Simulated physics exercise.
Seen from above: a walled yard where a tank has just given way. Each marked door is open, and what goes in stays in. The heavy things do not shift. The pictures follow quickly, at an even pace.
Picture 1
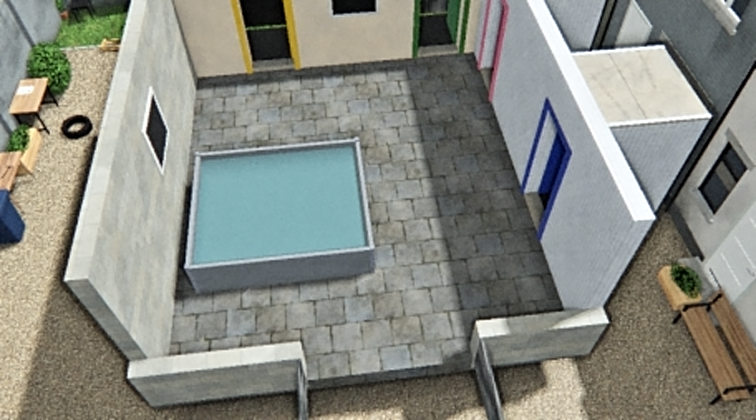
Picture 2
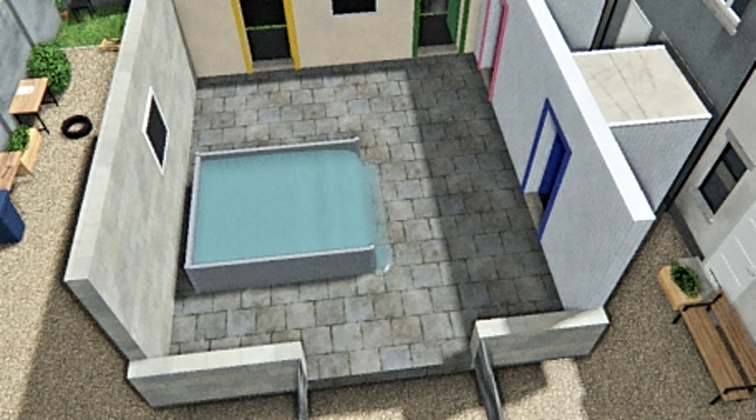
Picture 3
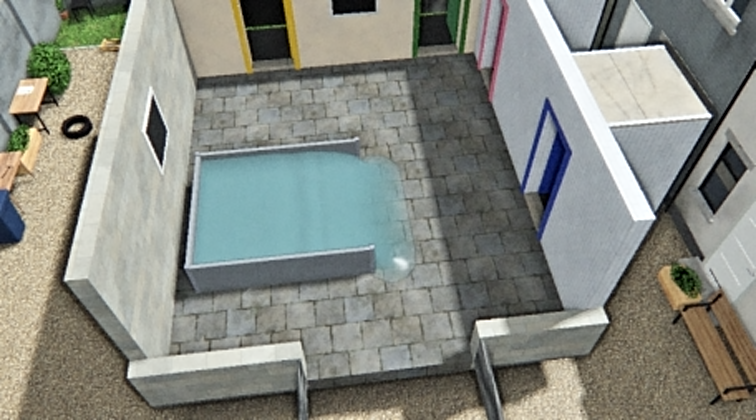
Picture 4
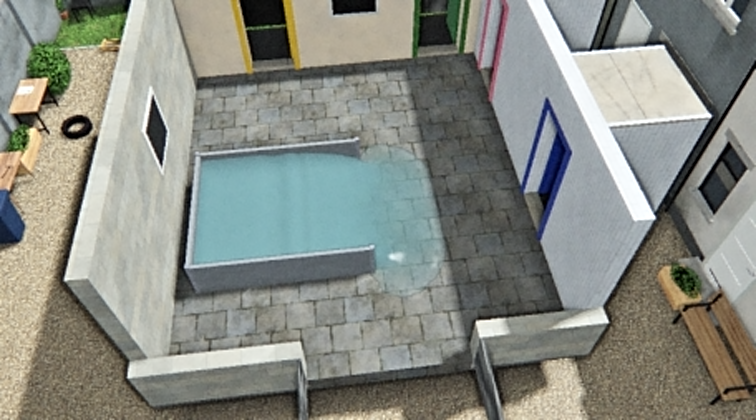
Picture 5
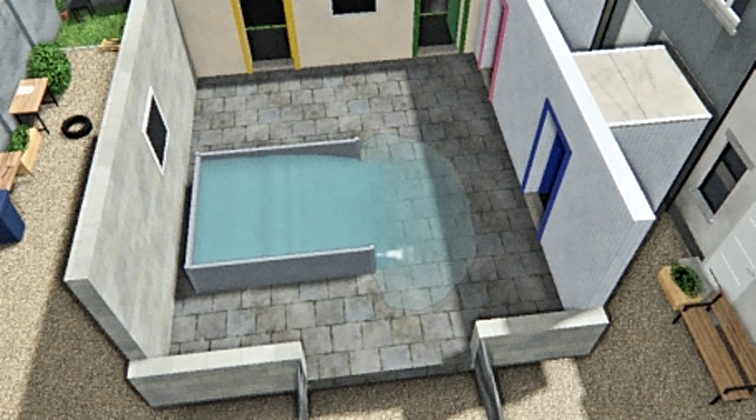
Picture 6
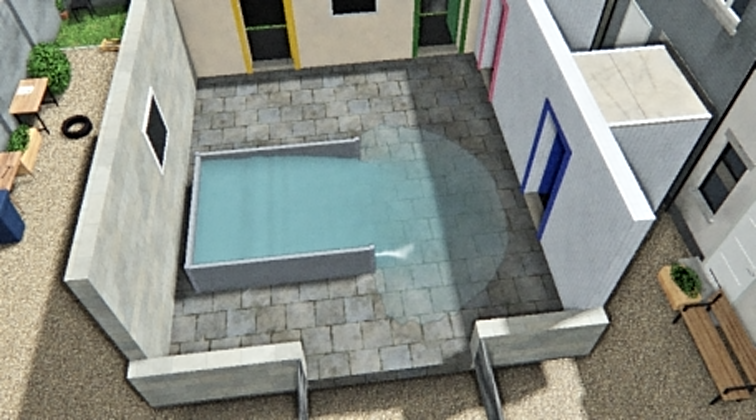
In the video, a rectangular tank of water stands whole in a walled, paved yard seen from above; then its right side opens and water pours out, spreading rightward across the paving in a widening, rounded sheet.
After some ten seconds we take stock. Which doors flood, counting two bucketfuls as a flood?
The green door floods; the yellow door holds within the limit; the pink door floods; the blue door floods.
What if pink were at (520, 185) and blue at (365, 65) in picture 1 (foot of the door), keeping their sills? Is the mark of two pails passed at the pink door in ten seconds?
My reading: The pink one floods.
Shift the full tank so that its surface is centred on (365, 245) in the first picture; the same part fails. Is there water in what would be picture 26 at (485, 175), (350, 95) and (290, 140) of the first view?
One after the other: Under water, free of water, free of water.
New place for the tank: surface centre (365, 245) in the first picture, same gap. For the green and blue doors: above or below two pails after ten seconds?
One by one: Green door is over; blue door takes more.
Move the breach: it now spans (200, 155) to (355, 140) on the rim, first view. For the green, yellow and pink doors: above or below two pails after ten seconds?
My reading: Green goes over, yellow lets more in, pink is over.
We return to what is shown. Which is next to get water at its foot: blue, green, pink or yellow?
I say the blue-painted one.
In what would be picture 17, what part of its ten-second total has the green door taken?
Roughly 0 per cent.
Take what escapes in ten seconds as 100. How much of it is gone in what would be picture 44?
About 75 per cent.
A moment on, water covers 35 % of the floor; the green door not reached, the yellow door not reached, the pink door not reached, the blue door over two buckets in.
Next, water covers 40 % of the floor; the green door not reached, the yellow door not reached, the pink door wet at the sill, nothing in, the blue door far over two buckets in.
Then, water covers 50 % of the floor; the green door over two buckets in, the yellow door not reached, the pink door under two buckets in, the blue door far over two buckets in.
Later, water covers 85 % of the floor; the green door far over two buckets in, the yellow door wet at the sill, nothing in, the pink door over two buckets in, the blue door far over two buckets in.
In the end, water covers 95 % of the floor; the green door far over two buckets in, the yellow door wet at the sill, nothing in, the pink door over two buckets in, the blue door far over two buckets in.
